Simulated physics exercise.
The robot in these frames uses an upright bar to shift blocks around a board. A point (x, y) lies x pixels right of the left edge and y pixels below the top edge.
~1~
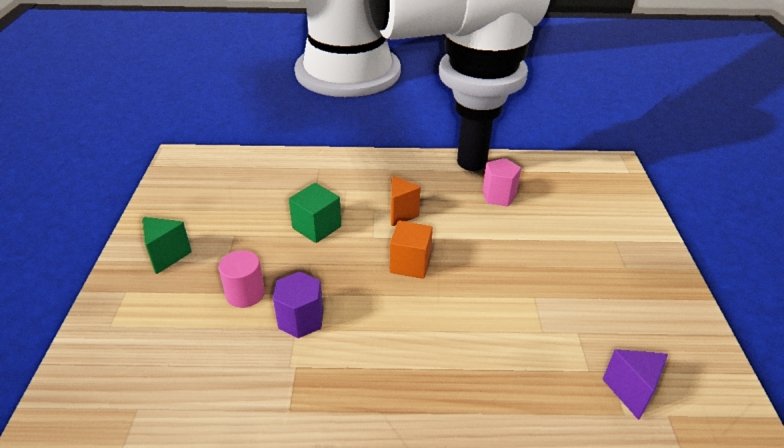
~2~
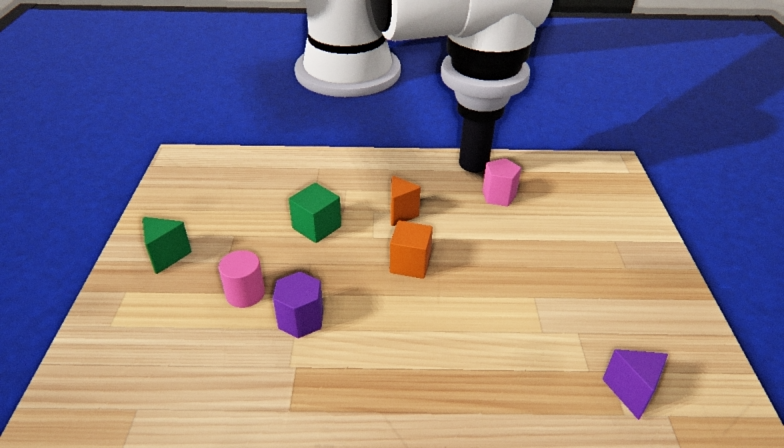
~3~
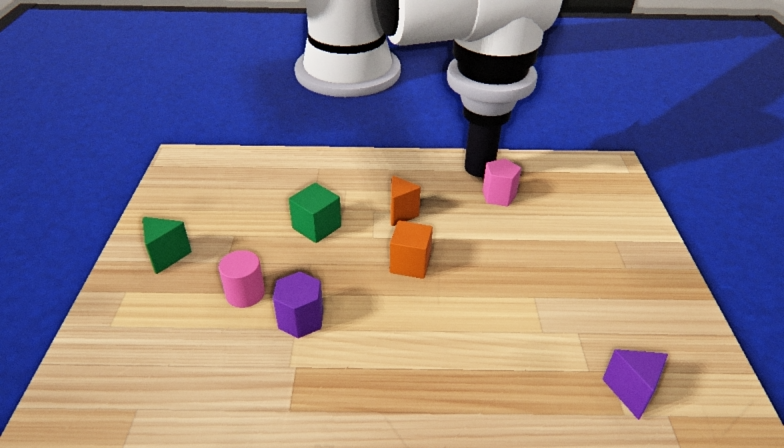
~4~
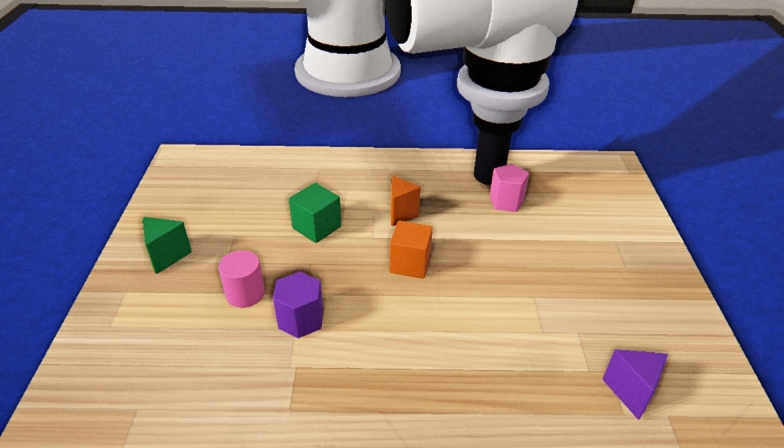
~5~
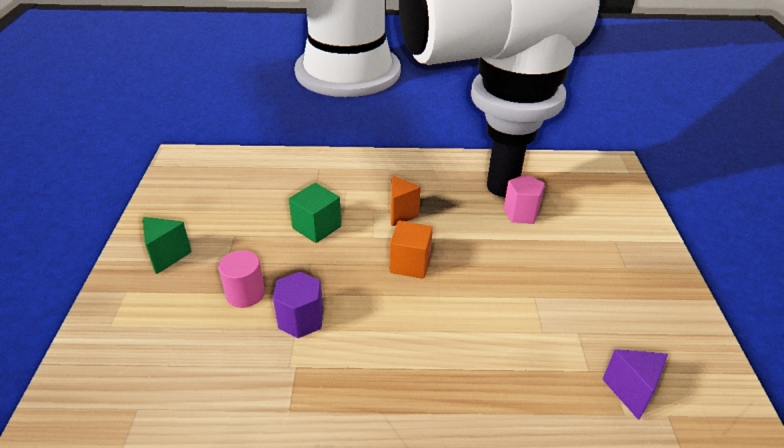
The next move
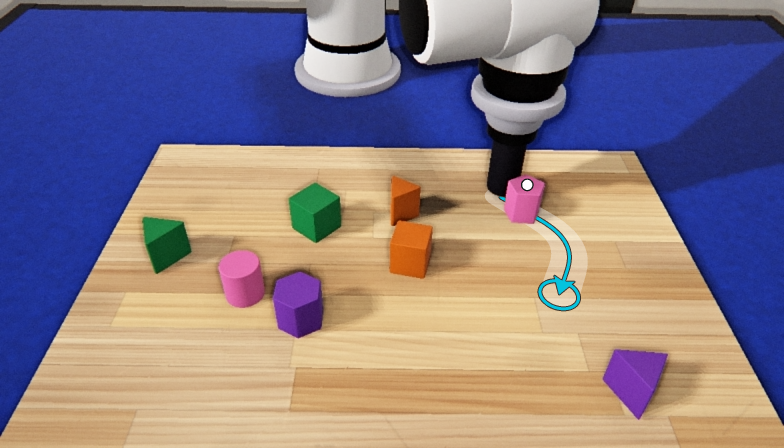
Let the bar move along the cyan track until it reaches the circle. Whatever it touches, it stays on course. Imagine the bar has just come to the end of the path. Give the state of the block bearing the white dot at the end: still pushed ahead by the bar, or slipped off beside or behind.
Slid away.
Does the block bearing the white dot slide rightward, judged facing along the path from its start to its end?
No - that is not the case.
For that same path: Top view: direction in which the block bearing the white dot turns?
Looking down, my answer is that the block bearing the white dot rotates anticlockwise.
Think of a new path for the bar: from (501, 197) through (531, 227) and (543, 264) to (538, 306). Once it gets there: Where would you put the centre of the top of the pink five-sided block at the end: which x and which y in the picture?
So, by the moment the path ends, you'll find the top centre of the pink five-sided block at (588, 234).
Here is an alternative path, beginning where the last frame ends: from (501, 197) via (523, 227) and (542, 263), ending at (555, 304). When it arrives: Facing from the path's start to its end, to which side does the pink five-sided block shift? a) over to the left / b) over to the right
a (over to the left)
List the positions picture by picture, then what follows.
In the first picture, bar's lower end at (472, 164); pink five-sided block at (504, 168).
In the second picture, bar at (474, 165); blocks still.
In the third picture, bar at (479, 170); blocks still.
In the fourth picture, bar at (489, 177); pink five-sided block at (511, 173).
In the fifth picture, bar at (502, 189); pink five-sided block at (527, 185).
Drawn move, from (501, 197) by way of (543, 222) and (569, 256) to (559, 294); the dot is on the pink five-sided block.
On the path given first. One third of the way, bar at (546, 213); pink five-sided block at (571, 213), turned 20° clockwise.
Two thirds of the way, bar at (572, 248); pink five-sided block at (610, 245), turned 25° anticlockwise.
At the end, bar at (562, 286); pink five-sided block at (614, 251), turned 45° anticlockwise.
